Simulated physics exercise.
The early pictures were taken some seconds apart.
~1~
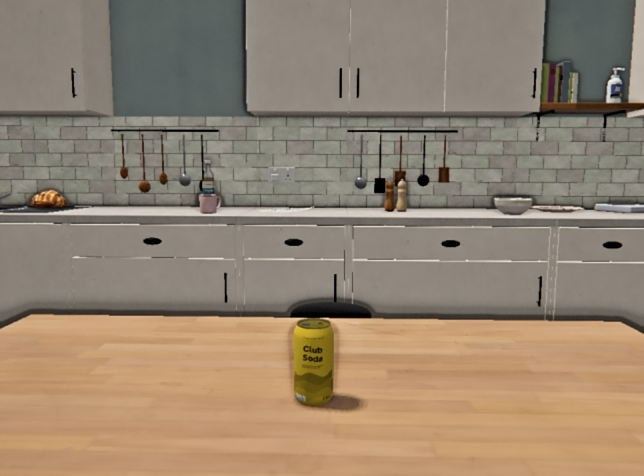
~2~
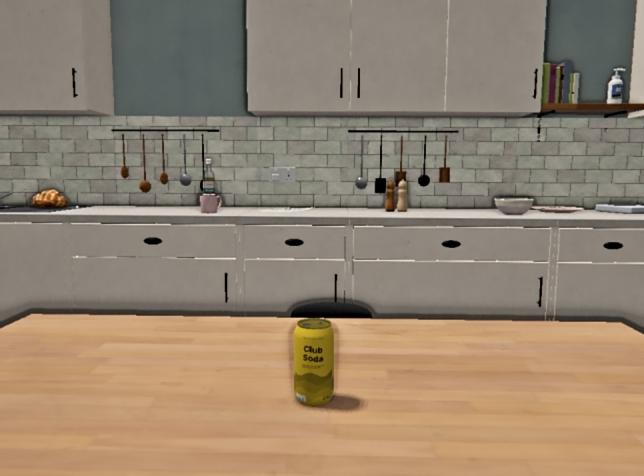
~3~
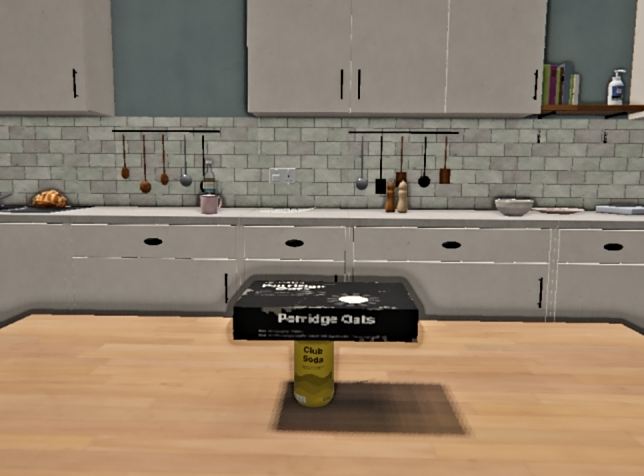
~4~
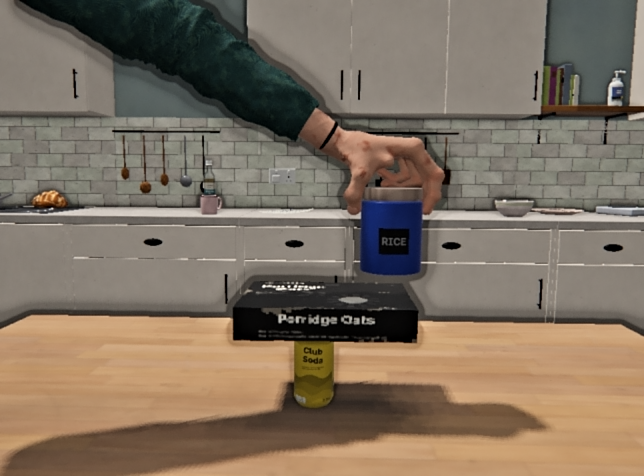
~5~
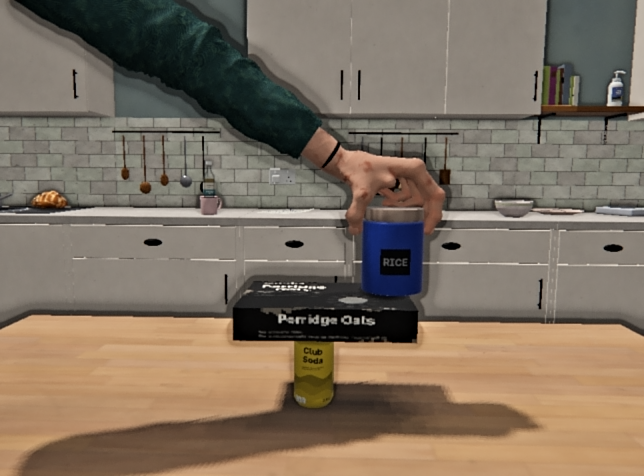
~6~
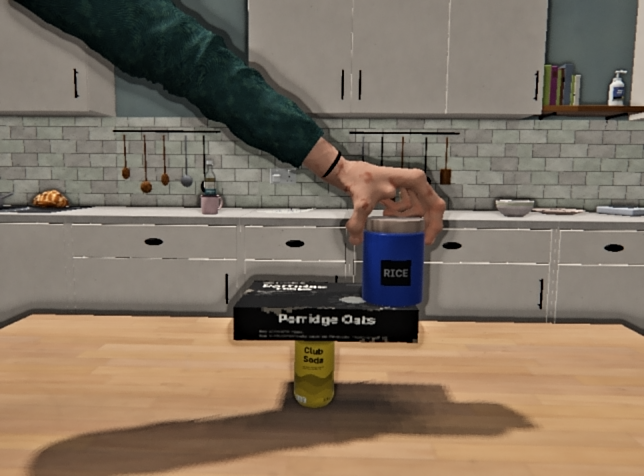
A hand lowering a blue rice jar onto the right side of a black porridge oats box atop a yellow soda can.
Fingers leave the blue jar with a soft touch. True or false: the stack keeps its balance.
False.
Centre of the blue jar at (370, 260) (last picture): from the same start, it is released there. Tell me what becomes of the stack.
Topples.
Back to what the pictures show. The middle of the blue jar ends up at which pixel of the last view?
Roughly pixel (525, 406) in the last picture.
Then, 0.40 s past the last view, blue jar now fallen; black packet rocked 68° from its first pose.
Then, 0.60 s past the last view, black packet on its side.
Finally, fallen, blue jar and black packet; yellow can still in place. Final places as the last picture's camera would see them, blue jar near (524, 406). The stack gives way.
